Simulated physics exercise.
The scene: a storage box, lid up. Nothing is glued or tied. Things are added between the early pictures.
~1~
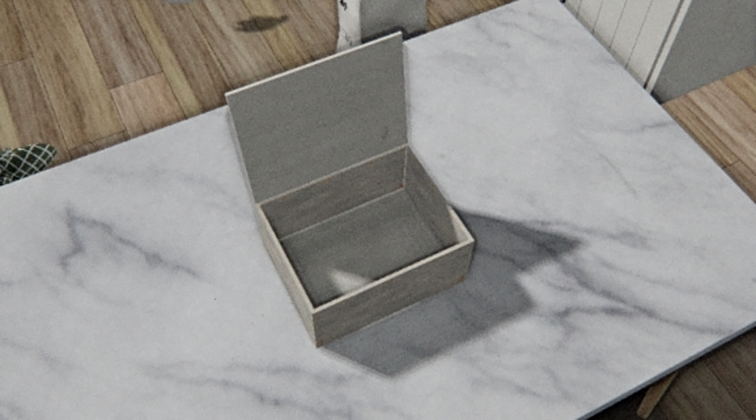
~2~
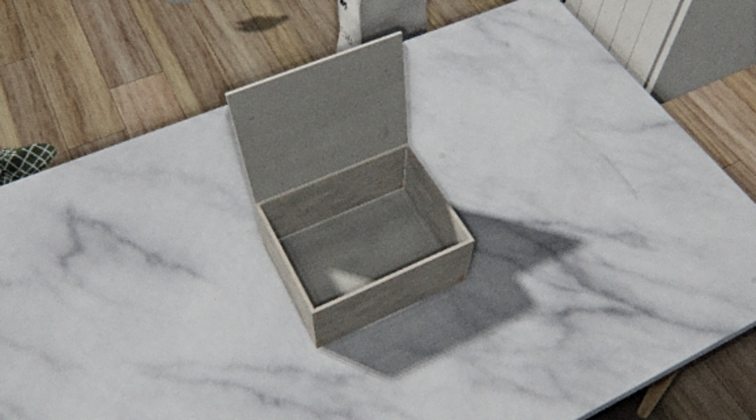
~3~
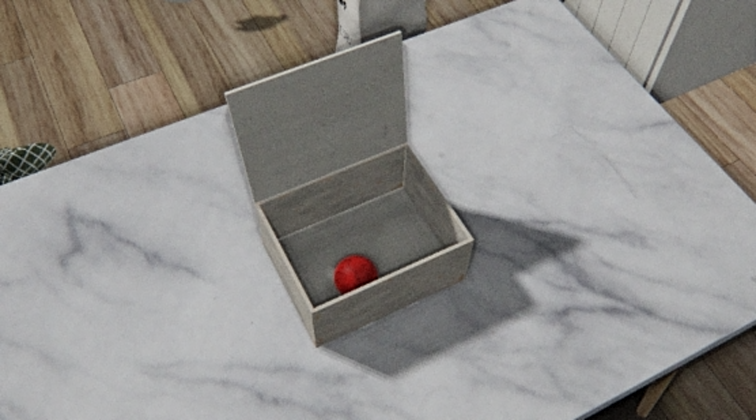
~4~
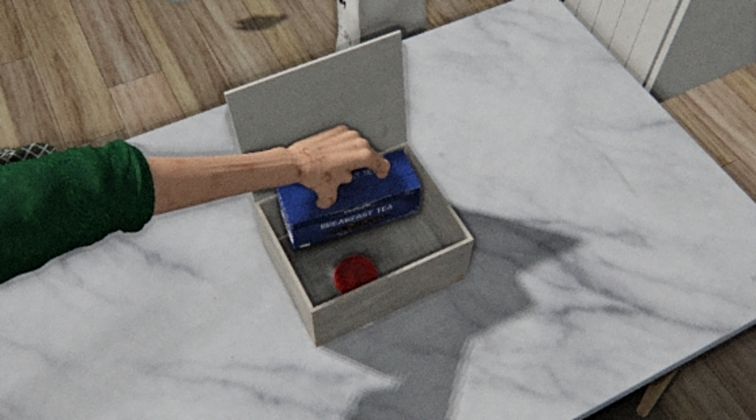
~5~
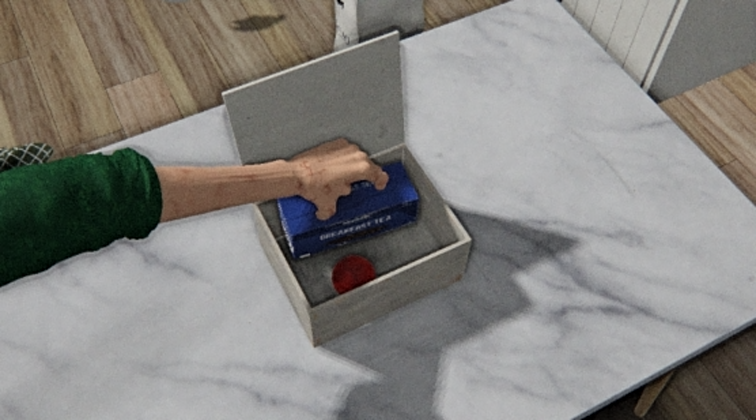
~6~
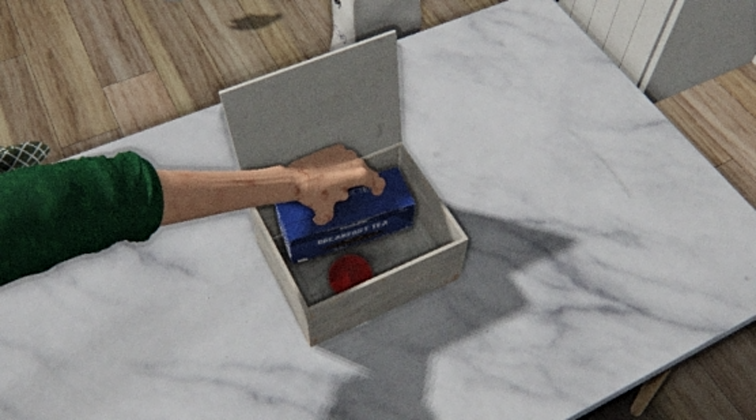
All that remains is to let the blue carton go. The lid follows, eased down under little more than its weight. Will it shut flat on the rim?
Here the lid closes.
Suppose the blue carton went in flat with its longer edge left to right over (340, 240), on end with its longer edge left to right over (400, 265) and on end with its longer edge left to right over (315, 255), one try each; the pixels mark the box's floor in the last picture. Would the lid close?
In the first case it closes; in the second case it stays ajar; in the third case it is held up.
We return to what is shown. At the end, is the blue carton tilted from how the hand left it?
The blue carton stays as placed.
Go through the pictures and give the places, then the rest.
In the first picture, the last thing is not in view yet.
In the second picture, the last thing is not in view yet.
In the third picture, the last thing is not in view yet.
In the fourth picture, coming down; blue carton (349, 199).
In the fifth picture, coming down; blue carton (349, 210).
In the sixth picture, in place under the hand; blue carton (346, 215).
Then, 0.30 s past the last view, blue carton displaced a little near (342, 237); red ball displaced a little.
Then, 1.40 s past the last view, lid 72° above the rim; blue carton displaced a little near (341, 237); red ball displaced a little.
Then, 1.80 s past the last view, lid 42° above the rim; blue carton displaced a little near (341, 237); red ball displaced a little.
Then, 2.10 s past the last view, lid 14° above the rim; blue carton displaced a little near (341, 237); red ball displaced a little.
Finally, lid shut; moved from the start, blue carton; red ball still in place. Final places as the last picture's camera would see them, blue carton near (341, 237).
